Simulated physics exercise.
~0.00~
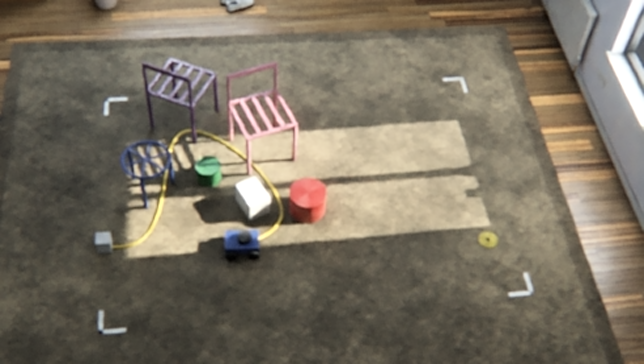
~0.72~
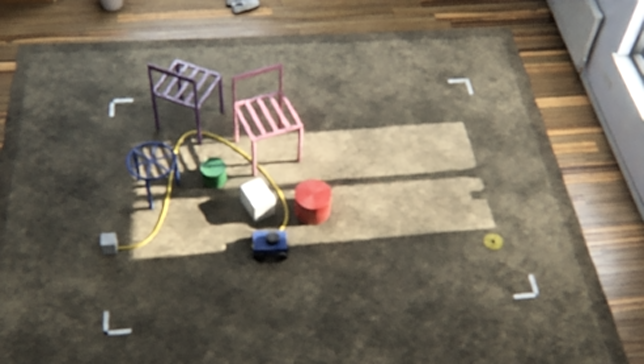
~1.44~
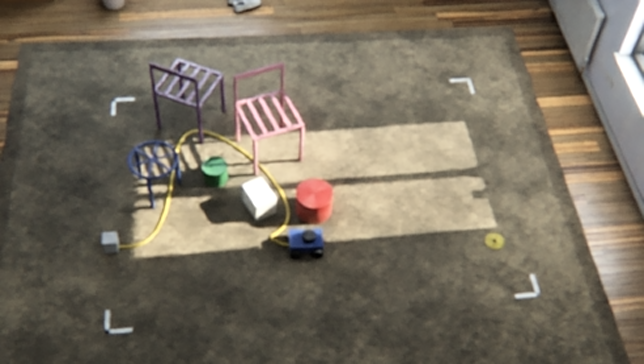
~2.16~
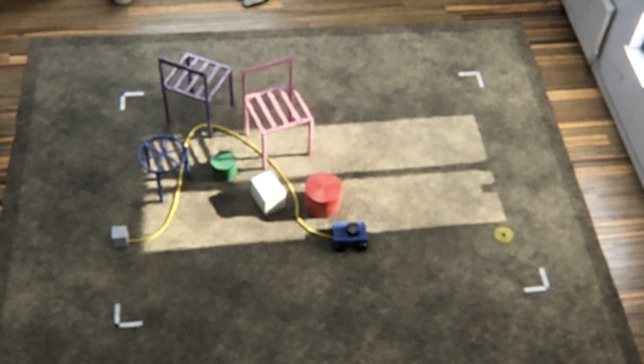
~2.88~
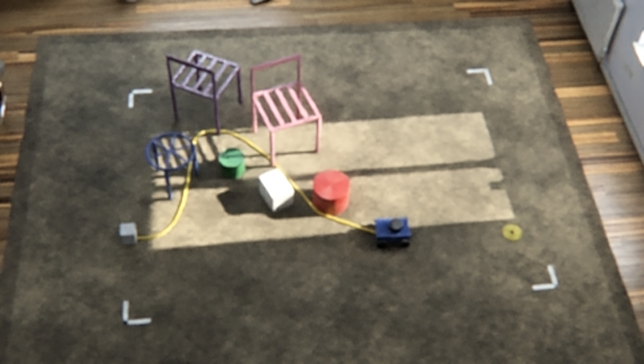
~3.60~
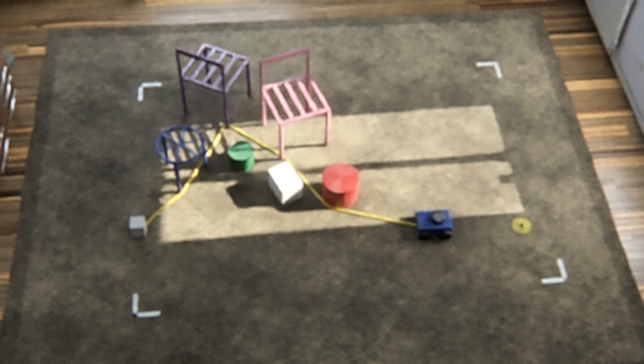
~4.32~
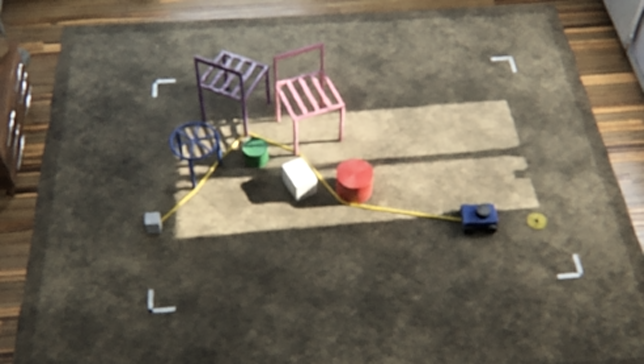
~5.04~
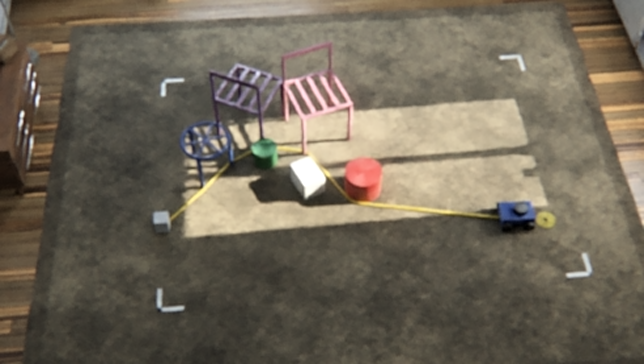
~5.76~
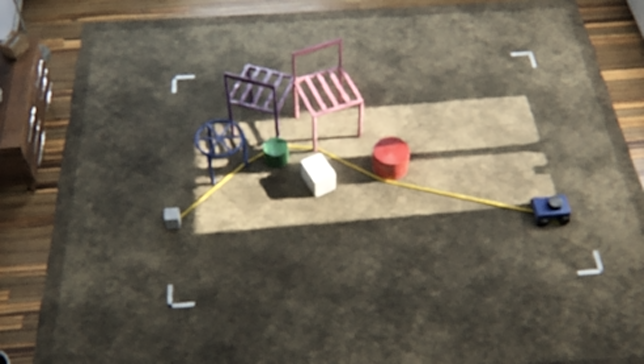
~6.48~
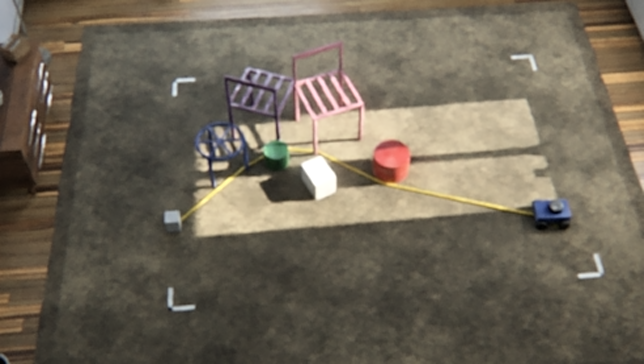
A dark rug with pale tape corners lies on a wooden living-room floor, seen from high above as the view drifts slightly left. Purple and pink chairs, a blue stool, a green bin, a white crate and a red tub stand at its left and centre. A small blue cart rolls right, towing a yellow lead from a grey block at left. The lead straightens among the objects, and the purple chair slides nearer the stool. As the cart reaches the yellow mark, the red tub shifts right and back. The cart stops with the lead stretched, everything upright and the green bin still in place.
